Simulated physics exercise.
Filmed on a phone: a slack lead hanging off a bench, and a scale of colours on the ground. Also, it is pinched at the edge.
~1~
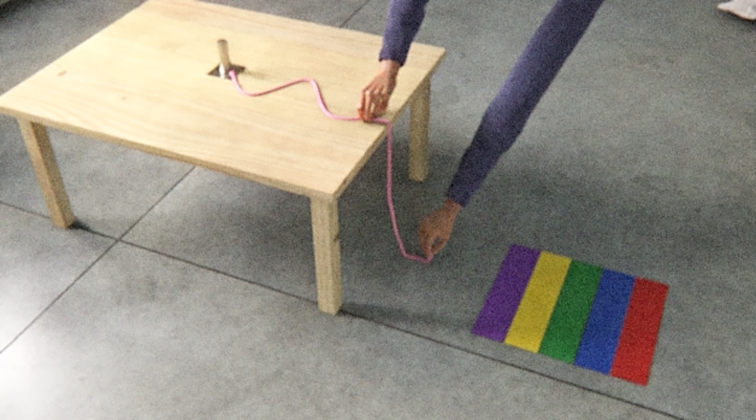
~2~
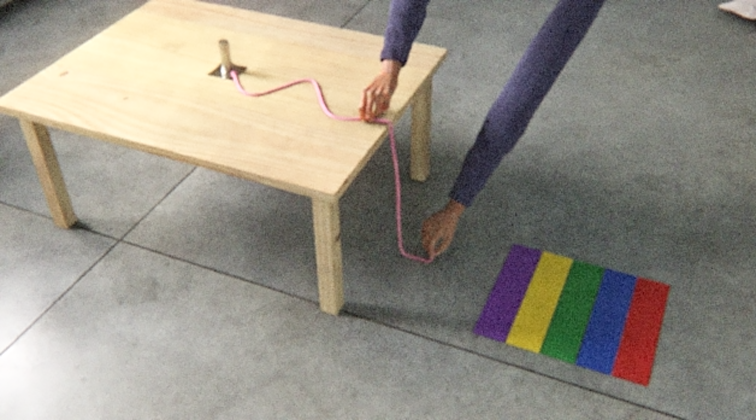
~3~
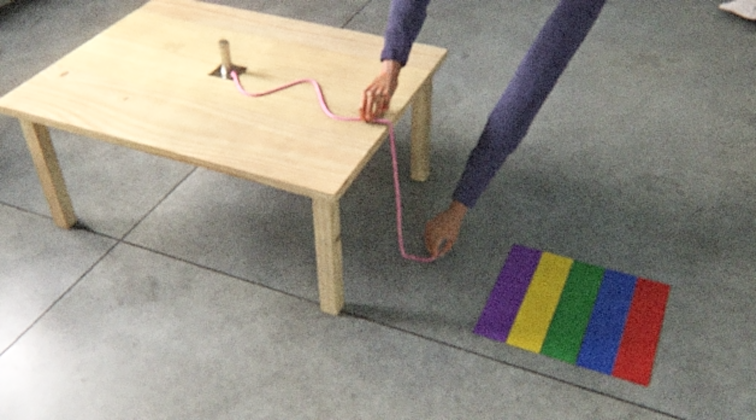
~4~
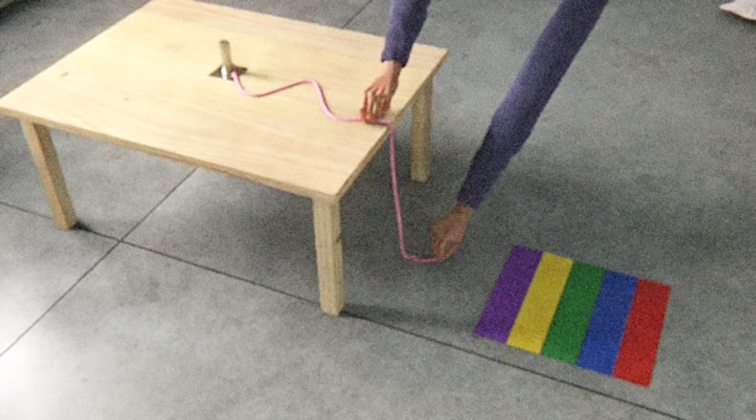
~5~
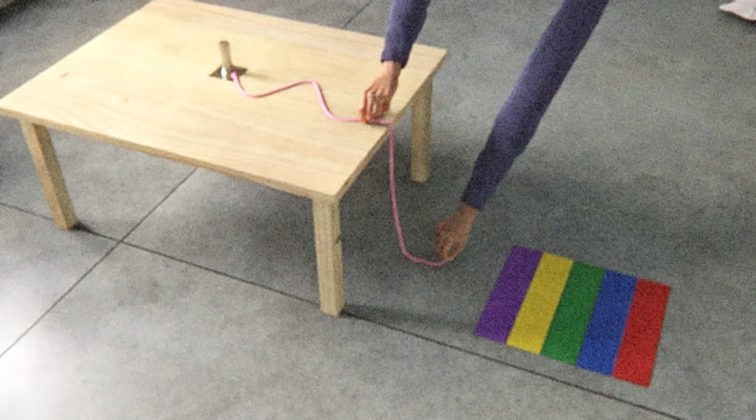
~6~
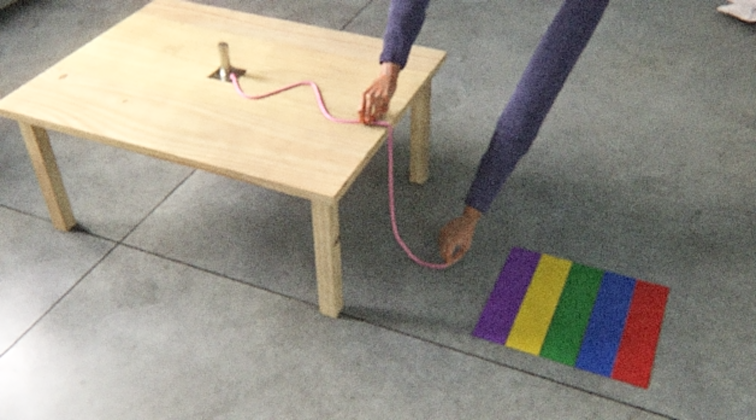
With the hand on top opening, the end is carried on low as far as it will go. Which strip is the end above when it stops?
The blue one.
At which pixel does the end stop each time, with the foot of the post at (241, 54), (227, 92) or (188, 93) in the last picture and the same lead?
Approximate pixels in order: (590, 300), (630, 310), (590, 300).
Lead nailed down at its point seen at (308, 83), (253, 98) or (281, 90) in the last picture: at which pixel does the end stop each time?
Approximately at (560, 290), at (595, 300) and at (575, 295), in that order.
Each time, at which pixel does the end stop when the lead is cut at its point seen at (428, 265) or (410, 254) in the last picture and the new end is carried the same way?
In turn, (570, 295) for the first and (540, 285) for the second.
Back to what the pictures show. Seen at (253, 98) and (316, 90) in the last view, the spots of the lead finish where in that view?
They end up around (279, 87) and around (348, 104).
Soon after, end near (557, 291); over yellow.
After that, end near (590, 300); over green.
At the stop, end near (609, 305); over blue. It halts on the blue strip.
